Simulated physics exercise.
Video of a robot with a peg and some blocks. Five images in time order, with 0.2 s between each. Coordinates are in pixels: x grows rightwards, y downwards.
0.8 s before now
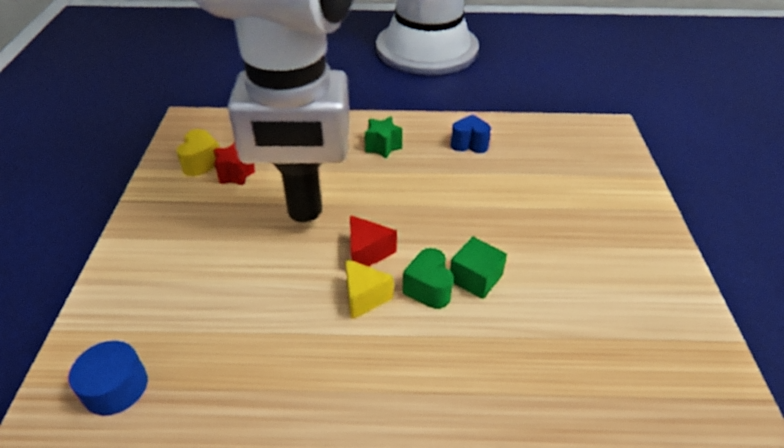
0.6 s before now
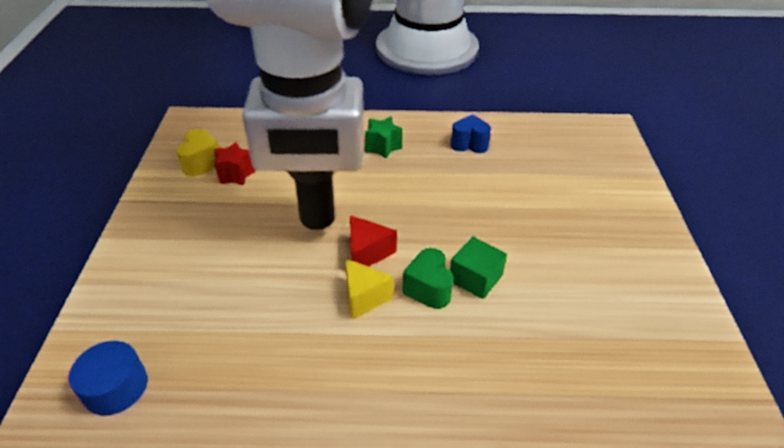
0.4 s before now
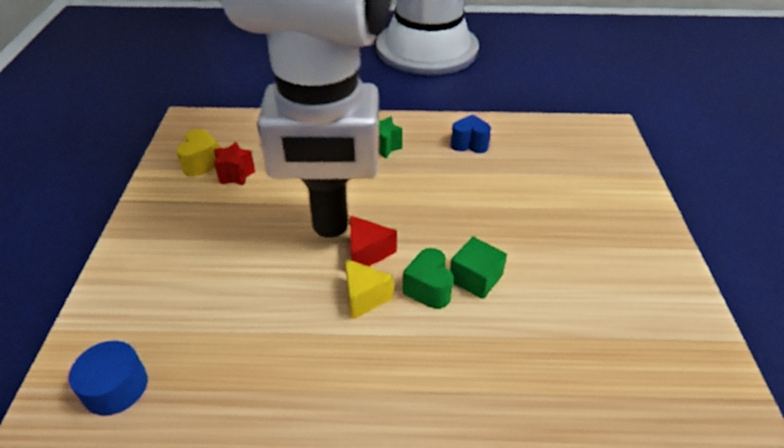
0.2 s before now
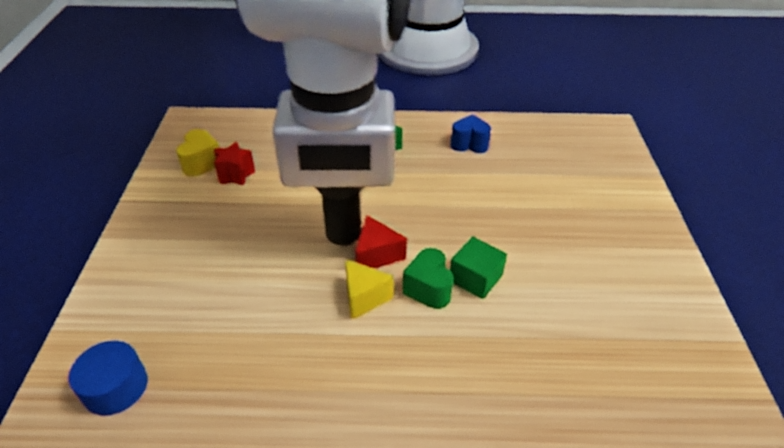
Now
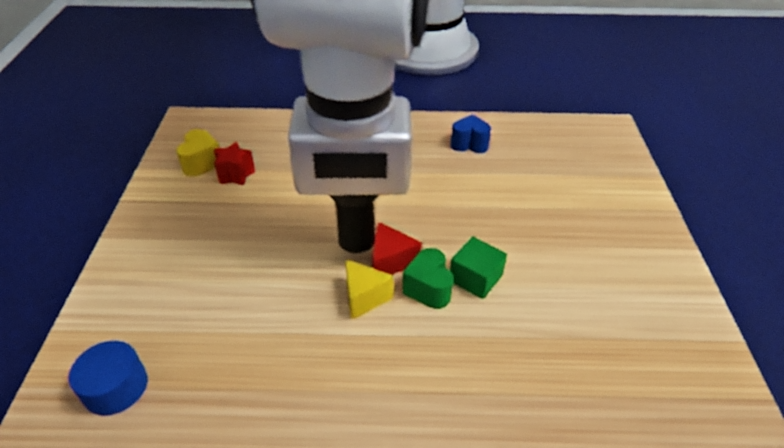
At the start, a robot arm holds a black peg above and left of a red triangle, with a yellow triangle, green heart and green cube nearby on a wooden board. The peg moves right and slightly toward the viewer, meets the red triangle, and pushes it a short way right, close to the green heart.
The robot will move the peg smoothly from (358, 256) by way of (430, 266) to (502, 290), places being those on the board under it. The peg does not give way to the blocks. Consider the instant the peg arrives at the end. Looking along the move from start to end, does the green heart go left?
No, that is not how it ends up.
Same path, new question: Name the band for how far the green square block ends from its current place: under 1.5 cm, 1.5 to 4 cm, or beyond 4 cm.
Distance: Above 4 cm.
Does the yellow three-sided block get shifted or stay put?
That block is not shifted.
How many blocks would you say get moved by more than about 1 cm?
The number will come to 3 or more.
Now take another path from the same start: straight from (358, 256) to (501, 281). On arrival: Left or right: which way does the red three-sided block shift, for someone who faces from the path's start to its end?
Sideways shift: Left.
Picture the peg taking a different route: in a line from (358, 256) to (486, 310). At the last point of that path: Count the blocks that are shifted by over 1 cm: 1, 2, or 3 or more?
A group of three or more is moved.
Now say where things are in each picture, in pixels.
The first frame shows lower end of the peg at (305, 211), tops of blocks, yellow three-sided block at (364, 277), red three-sided block at (367, 232), green heart at (430, 267), green square block at (480, 256).
The second frame shows peg at (318, 218), blocks as before.
The third frame shows peg at (331, 225), blocks as before.
The fourth frame shows peg at (344, 233), red three-sided block at (377, 234).
The fifth frame shows peg at (357, 240), yellow three-sided block at (364, 277), red three-sided block at (391, 241), green heart at (430, 267), green square block at (480, 256).
The first path, step by step. One third of the way, peg at (407, 247); red three-sided block at (443, 245), turned 15° clockwise; green heart at (444, 274), turned 45° clockwise; green square block at (495, 261), turned 30° anticlockwise.
Two thirds of the way, peg at (457, 257); red three-sided block at (493, 248); green heart at (456, 283), turned 65° clockwise; green square block at (526, 268), turned 20° clockwise.
At the end, peg at (505, 274); yellow three-sided block not moved; red three-sided block at (536, 252), turned 20° anticlockwise; green heart at (459, 284), turned 75° clockwise; green square block at (561, 280).
